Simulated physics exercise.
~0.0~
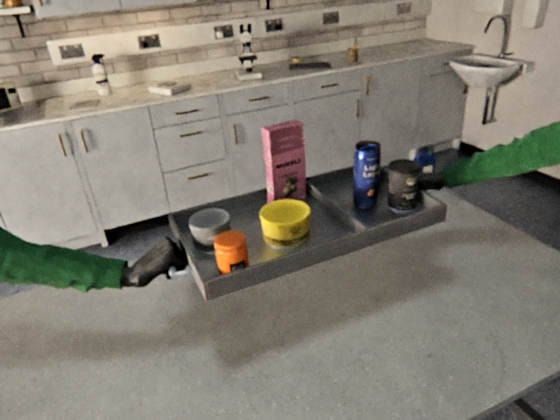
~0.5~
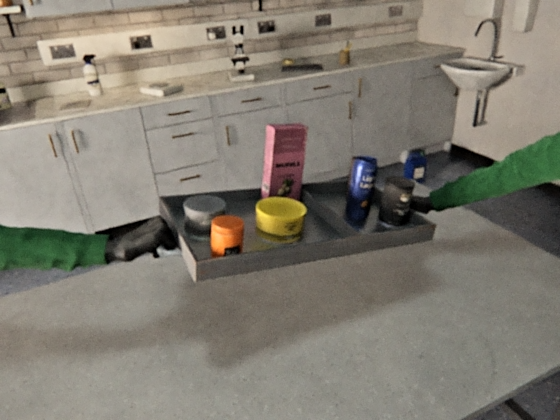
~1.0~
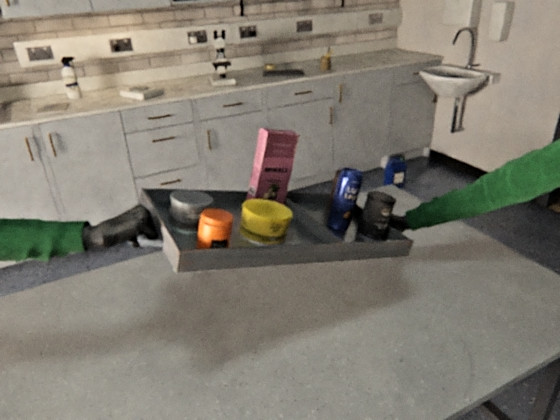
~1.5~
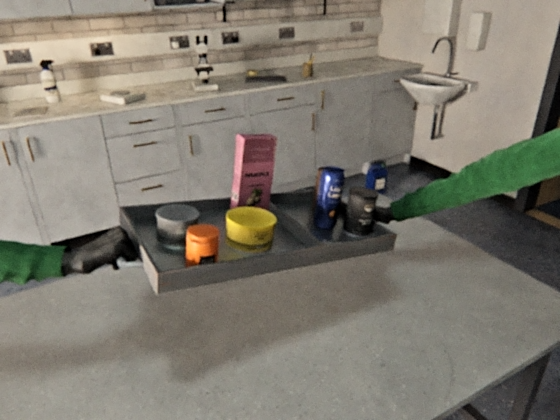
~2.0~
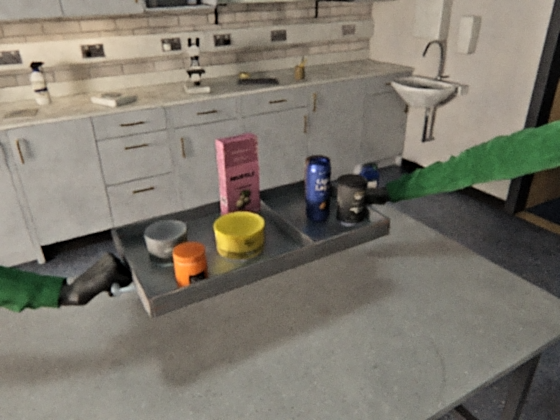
A gray tray carrying a pink packet, a yellow tub, an orange jar and other containers is held by two gloved hands above a table, tips down to the right, then levels again, with everything still standing aboard in nearly the same places.
